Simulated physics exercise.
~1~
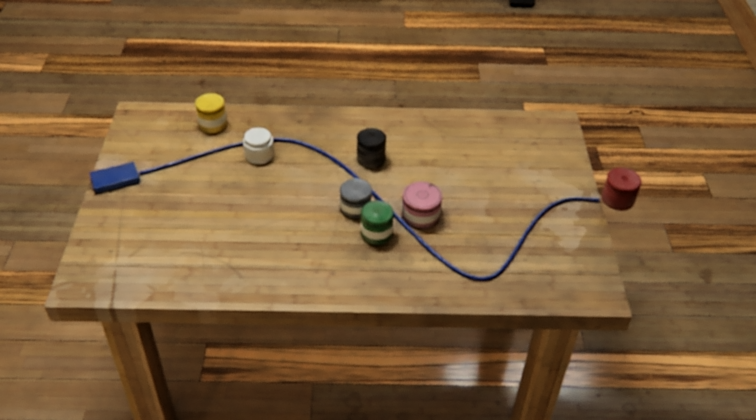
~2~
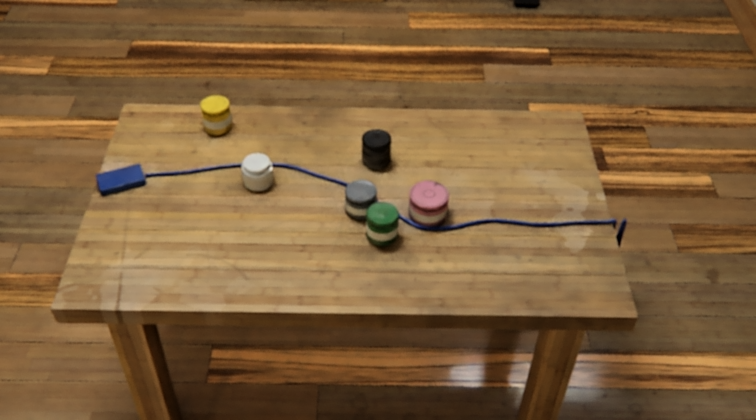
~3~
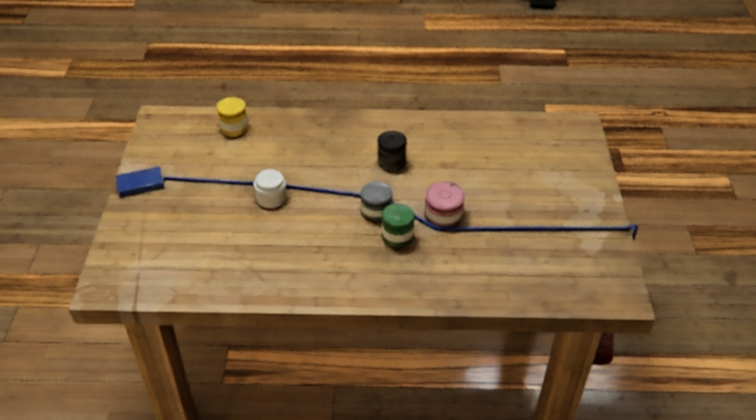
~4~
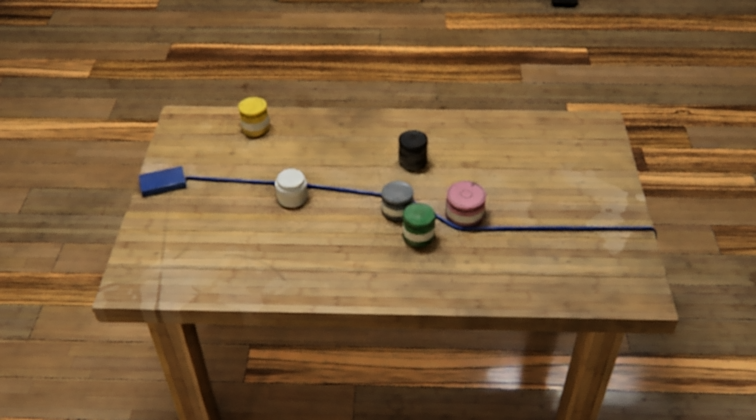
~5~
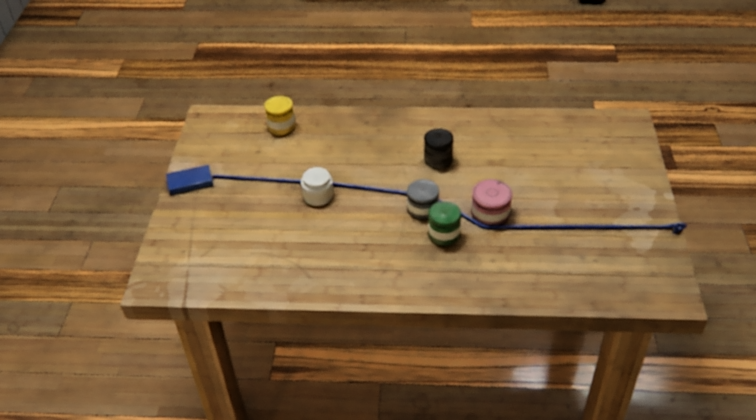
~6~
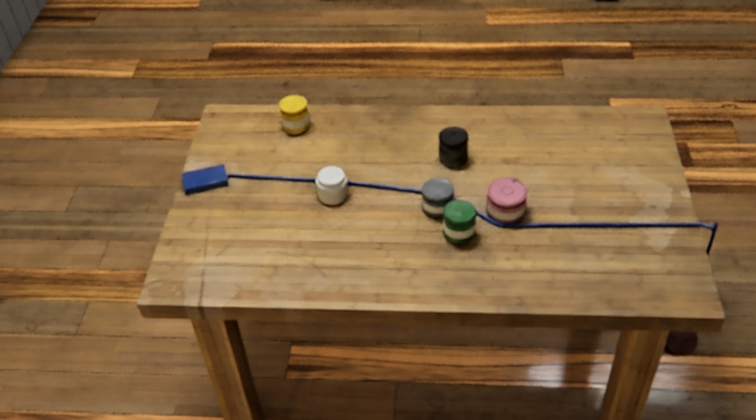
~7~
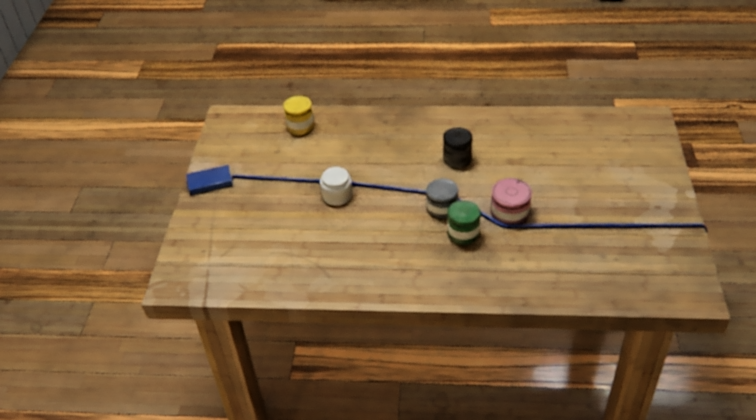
A wooden workbench stands on a striped plank floor, seen from above and in front as the view pans slightly left. A blue cable curves from a flat blue phone at the left to a red speaker at the right edge, passing a white jar and grey, green and pink tins, with a yellow canister and black tub behind. The speaker drops over the edge and pulls the cable taut, shifting the white jar a little toward the front. The speaker swings into sight beneath the tabletop, then disappears again. The phone, tins and jar all remain on top, the cable stretched to the right edge.
